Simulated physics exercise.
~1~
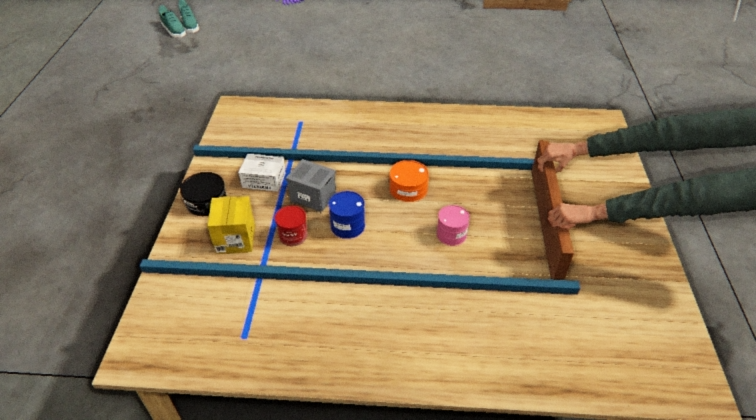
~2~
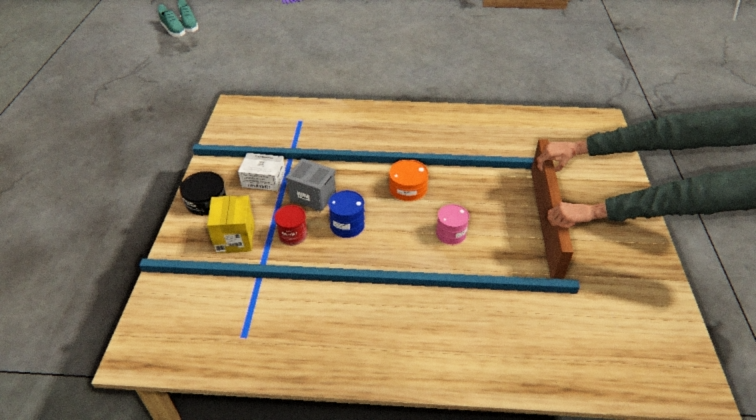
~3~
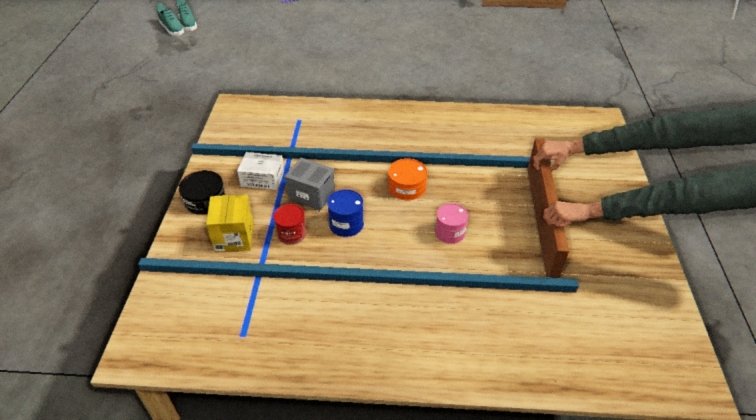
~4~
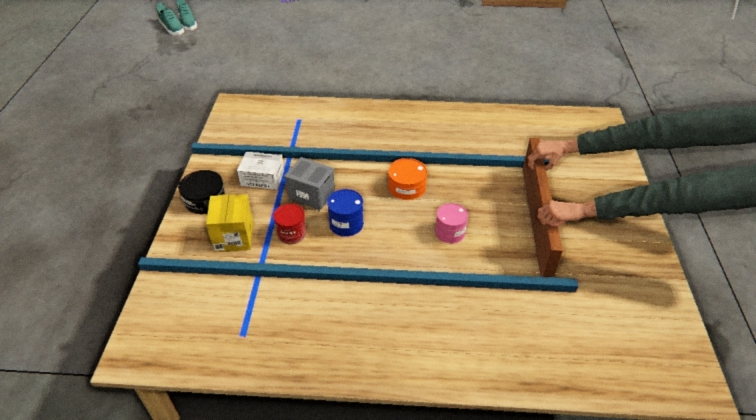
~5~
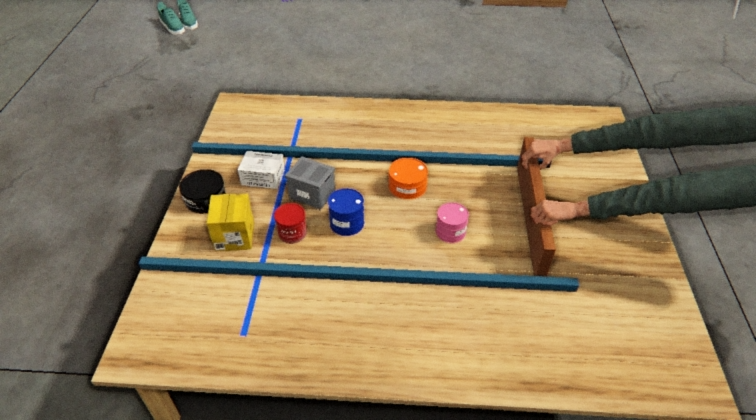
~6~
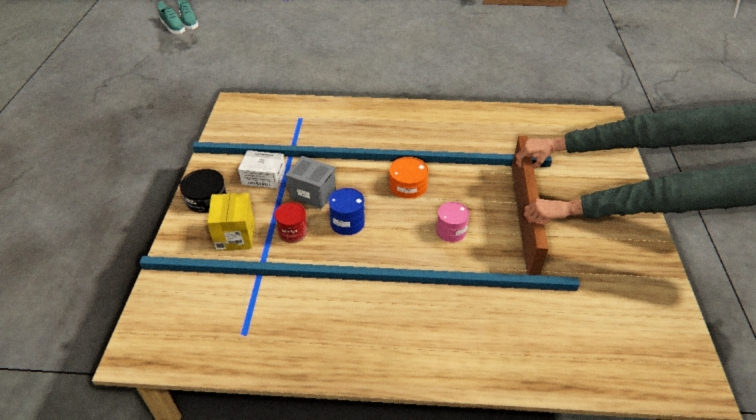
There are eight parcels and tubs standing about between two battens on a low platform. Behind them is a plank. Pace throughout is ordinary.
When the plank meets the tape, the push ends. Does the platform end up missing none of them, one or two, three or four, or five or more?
It is missing none.
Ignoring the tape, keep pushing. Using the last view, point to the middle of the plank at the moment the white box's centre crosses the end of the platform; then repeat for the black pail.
Around (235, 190) first and around (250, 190) second.
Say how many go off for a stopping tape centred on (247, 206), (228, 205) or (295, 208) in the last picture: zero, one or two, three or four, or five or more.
In the order of the places given: 1 or 2; either one or two; none at all.
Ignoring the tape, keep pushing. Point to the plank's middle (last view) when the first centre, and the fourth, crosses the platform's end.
Its centre point is roughly (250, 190) and later (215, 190).
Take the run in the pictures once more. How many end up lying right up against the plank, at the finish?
It ends up touching 3.
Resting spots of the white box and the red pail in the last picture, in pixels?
I'd put one close to (226, 156) and the other close to (251, 235).
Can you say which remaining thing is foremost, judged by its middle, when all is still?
That's the black pail.
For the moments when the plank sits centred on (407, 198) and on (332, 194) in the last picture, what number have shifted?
2 at one spot and 6 at the other.
Soon after, none off yet; black pail at rest near (204, 191); yellow parcel at rest near (232, 222); white box at rest near (262, 169).
After that, none off yet; black pail at rest near (204, 191); yellow parcel at rest near (232, 222); white box displaced a little near (251, 161).
In the end, the number that fall off is zero.
